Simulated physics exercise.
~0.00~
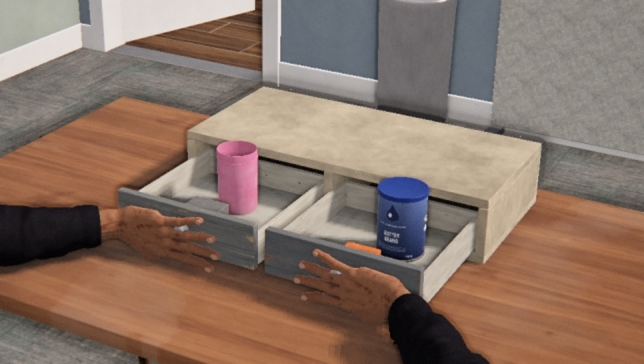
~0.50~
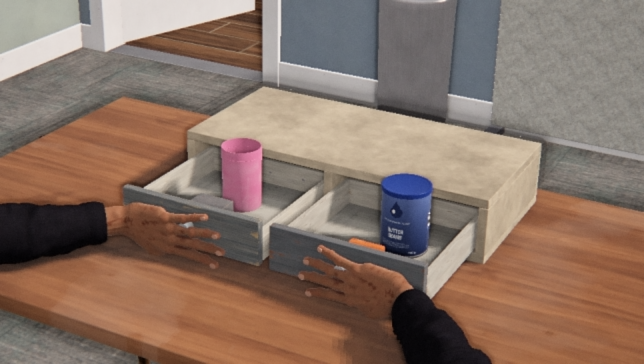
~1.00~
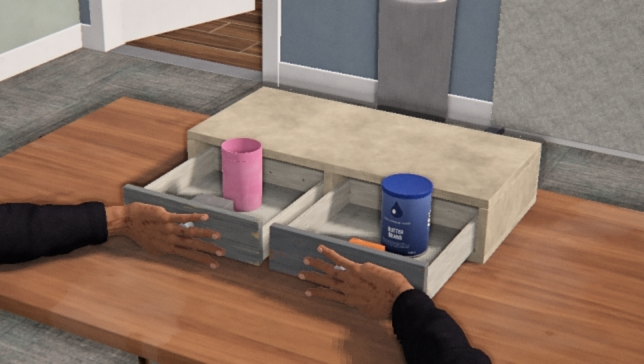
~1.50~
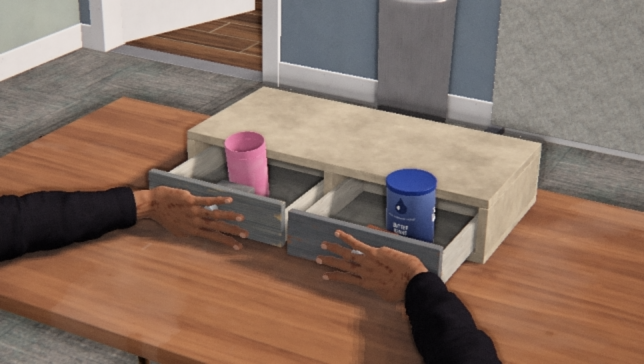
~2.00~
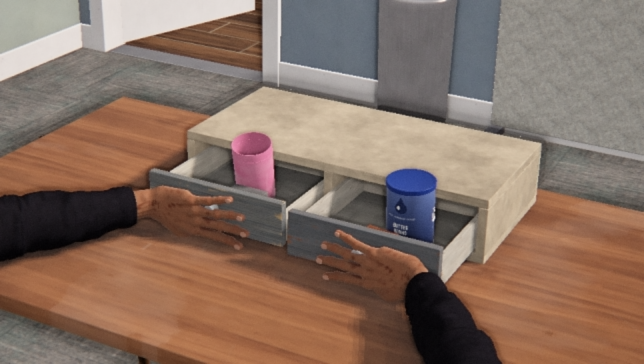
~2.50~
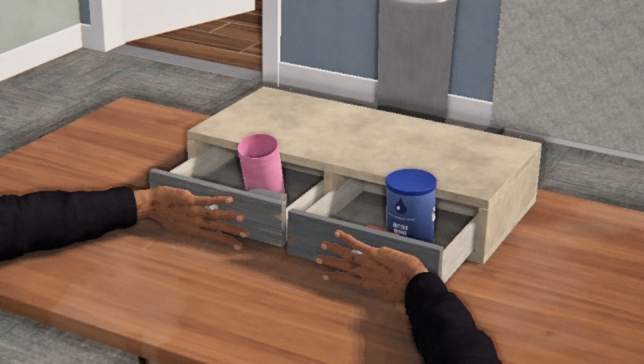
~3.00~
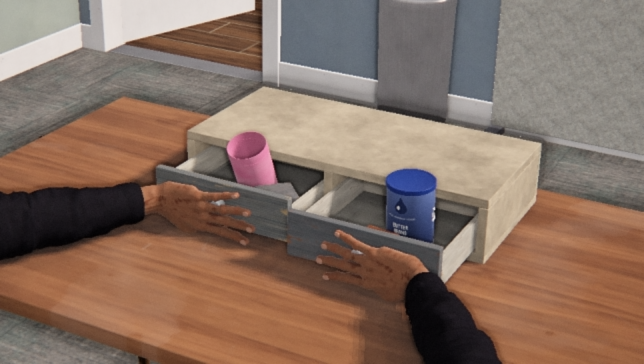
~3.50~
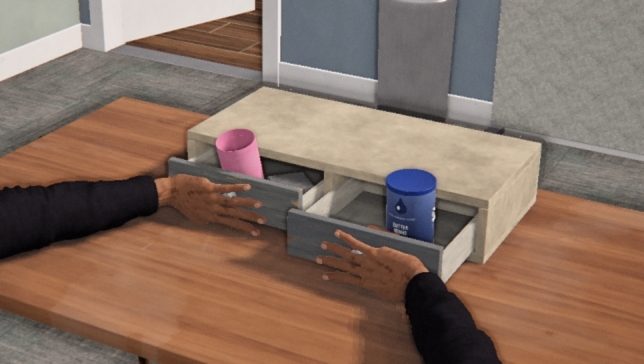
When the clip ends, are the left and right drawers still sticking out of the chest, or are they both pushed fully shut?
Both drawers are still sticking out of the chest. Neither the left one nor the right one closes, even though hands push them inwards.
